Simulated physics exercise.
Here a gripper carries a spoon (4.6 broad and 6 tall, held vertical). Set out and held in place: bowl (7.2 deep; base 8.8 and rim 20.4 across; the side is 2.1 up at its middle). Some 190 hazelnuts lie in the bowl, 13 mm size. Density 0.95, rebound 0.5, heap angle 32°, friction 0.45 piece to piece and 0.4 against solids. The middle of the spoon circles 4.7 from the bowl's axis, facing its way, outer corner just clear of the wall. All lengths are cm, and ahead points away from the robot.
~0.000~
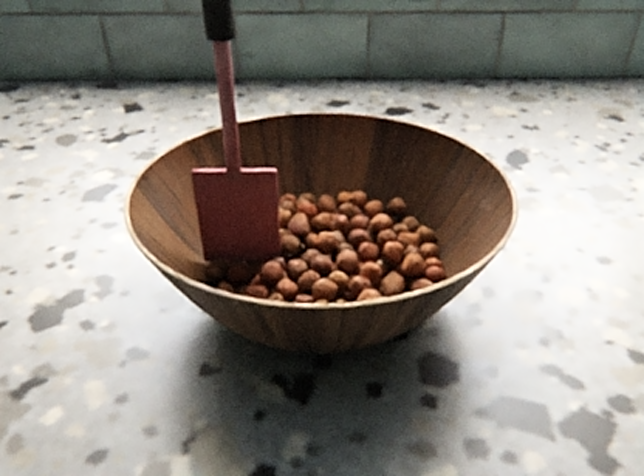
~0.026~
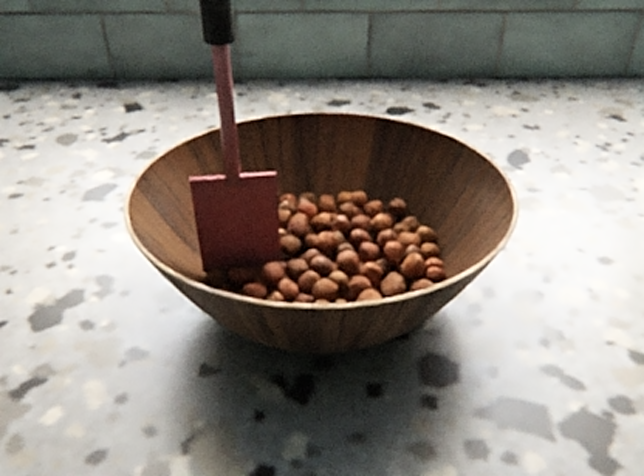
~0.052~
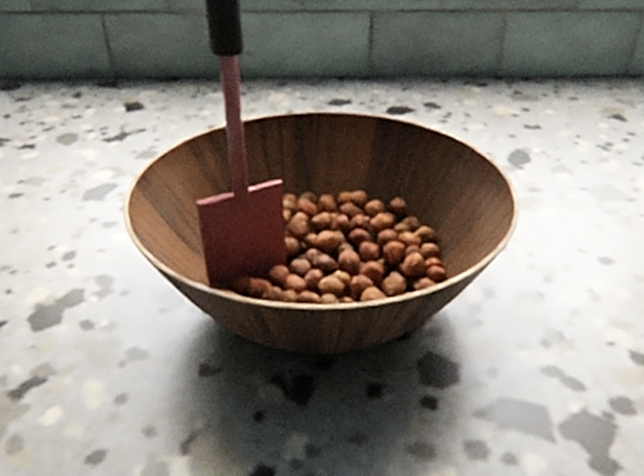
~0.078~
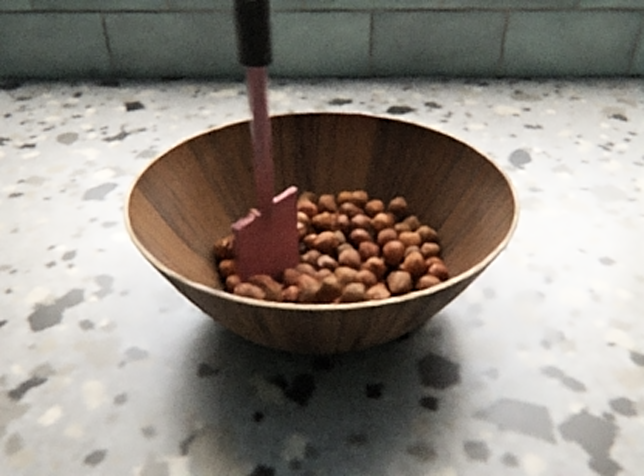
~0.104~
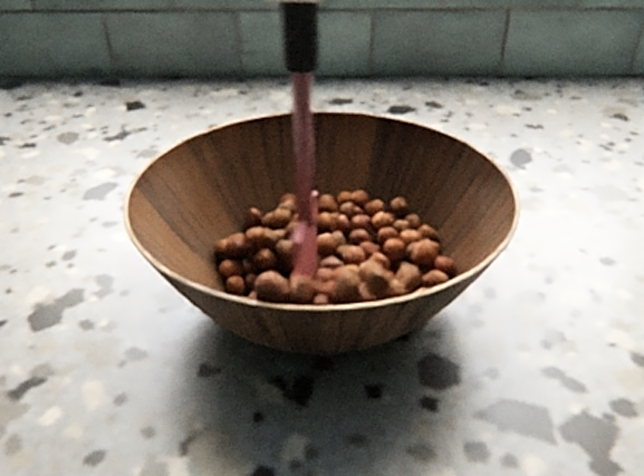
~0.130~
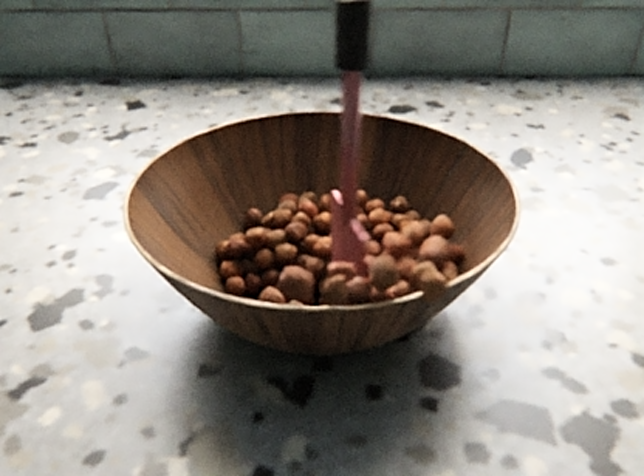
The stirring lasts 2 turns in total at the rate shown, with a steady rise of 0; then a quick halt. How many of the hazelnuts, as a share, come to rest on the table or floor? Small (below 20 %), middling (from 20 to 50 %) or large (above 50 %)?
Share on the table or floor: Middling (from 20 to 50 %).
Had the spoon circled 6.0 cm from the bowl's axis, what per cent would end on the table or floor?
In that case some 0 per cent.
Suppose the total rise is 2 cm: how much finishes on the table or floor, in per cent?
Some 15 per cent.
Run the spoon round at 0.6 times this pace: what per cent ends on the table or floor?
Some 0 per cent.
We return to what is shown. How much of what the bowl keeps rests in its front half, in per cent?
About 55 per cent.
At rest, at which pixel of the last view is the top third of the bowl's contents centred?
Near (244, 269).
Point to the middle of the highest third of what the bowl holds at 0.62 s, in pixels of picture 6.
At about (424, 228).
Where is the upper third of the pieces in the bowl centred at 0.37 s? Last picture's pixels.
Near (208, 192).
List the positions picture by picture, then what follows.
In the first picture, spoon neck at (231, 144), 0° round; upper third of the load around (337, 246), from x 215 to 435, top at y 200; 194 in the bowl.
In the second picture, spoon neck at (231, 150), 8° round; upper third of the load around (326, 250), from x 215 to 435, top at y 200.
In the third picture, spoon neck at (238, 165), 31° round; upper third of the load around (325, 262), from x 220 to 435, top at y 200.
In the fourth picture, spoon neck at (264, 179), 56° round; upper third of the load around (326, 269), from x 225 to 440, top at y 200.
In the fifth picture, spoon neck at (305, 187), 82° round; upper third of the load around (350, 277), from x 225 to 445, top at y 200.
In the sixth picture, spoon neck at (350, 186), 107° round; upper third of the load around (383, 269), from x 225 to 455, top at y 200; 193 in the bowl, 1 in flight or on the tool.
By 0.37 s, 344° round, highest piece 11 above the table; 164 in the bowl, 12 on the table or floor, 18 in flight or on the tool.
By 0.62 s, 222° round, highest piece 9 above the table; 147 in the bowl, 40 on the table or floor, 7 in flight or on the tool.
By 0.94 s, 0° round, highest piece 6 above the table; 141 in the bowl, 53 on the table or floor.
By 1.64 s, 0° round, highest piece 5 above the table; 141 in the bowl, 53 on the table or floor.
Final count, 141 in the bowl, 53 on the table or floor. That is 27 % on the table or floor.
